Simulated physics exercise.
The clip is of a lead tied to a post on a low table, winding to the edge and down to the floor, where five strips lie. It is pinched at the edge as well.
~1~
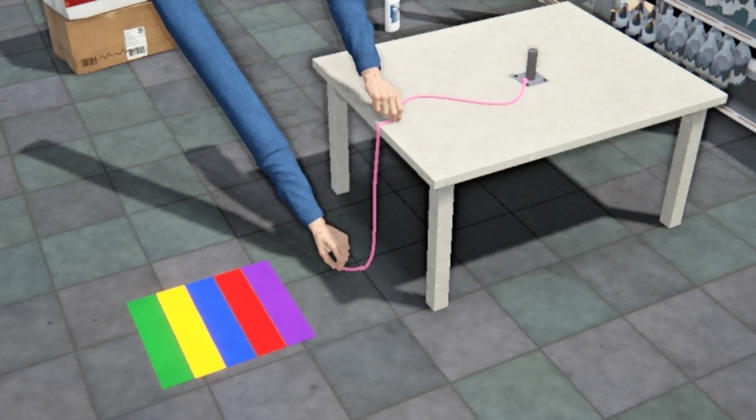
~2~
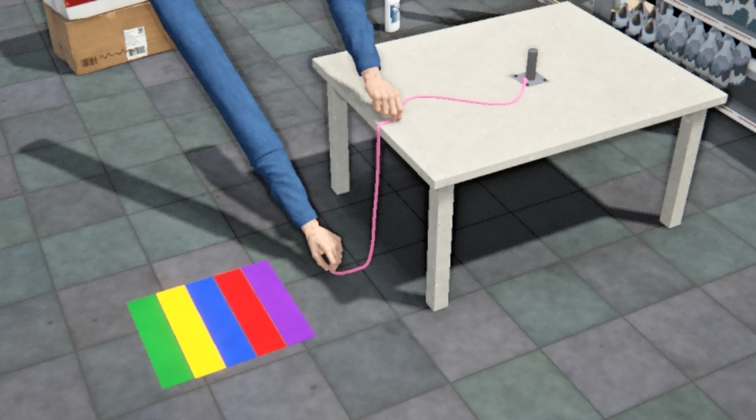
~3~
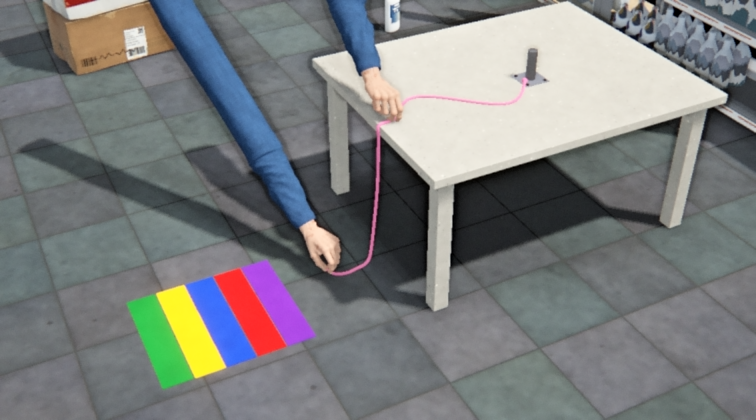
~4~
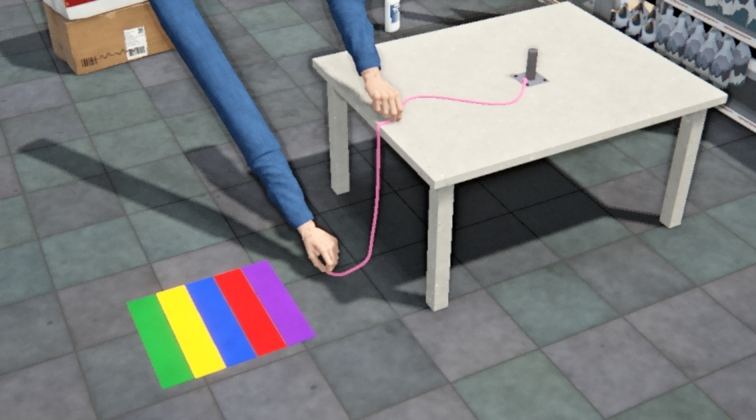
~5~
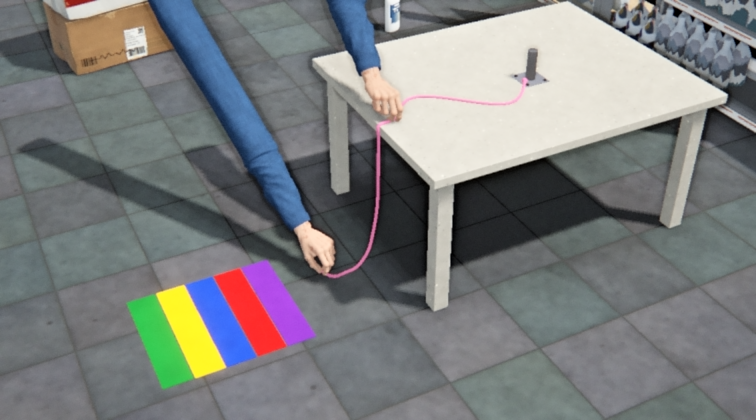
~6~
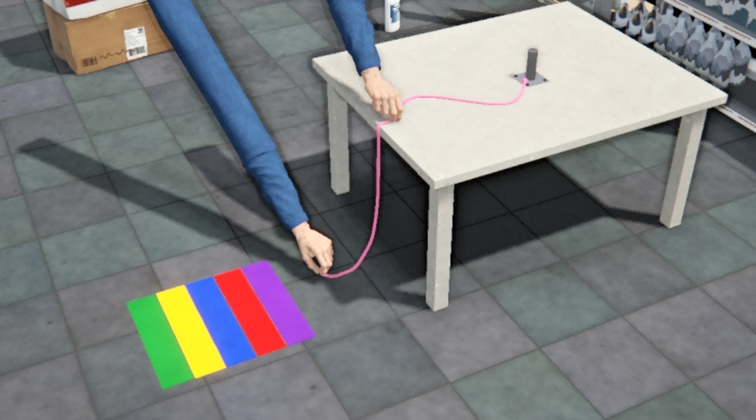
On a tiled floor beside a low white table, one hand pinches a pink lead at the table's edge while another holds its lower end near five coloured strips. The lower hand shifts slightly left, drawing the end a little closer to the purple strip, while the upper hand stays still.
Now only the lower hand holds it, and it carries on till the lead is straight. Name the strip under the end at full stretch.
Over yellow.
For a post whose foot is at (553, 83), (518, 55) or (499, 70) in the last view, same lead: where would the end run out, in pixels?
About (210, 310), (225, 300) and (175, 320).
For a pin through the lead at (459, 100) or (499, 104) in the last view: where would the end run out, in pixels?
Near (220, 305) and (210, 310).
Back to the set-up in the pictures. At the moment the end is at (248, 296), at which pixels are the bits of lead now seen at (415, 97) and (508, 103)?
Near (399, 117) and (479, 93).
Soon after, end near (248, 296); over red.
After that, end near (211, 307); over blue.
At the stop, end near (189, 314); over yellow. The end stops over the yellow strip.
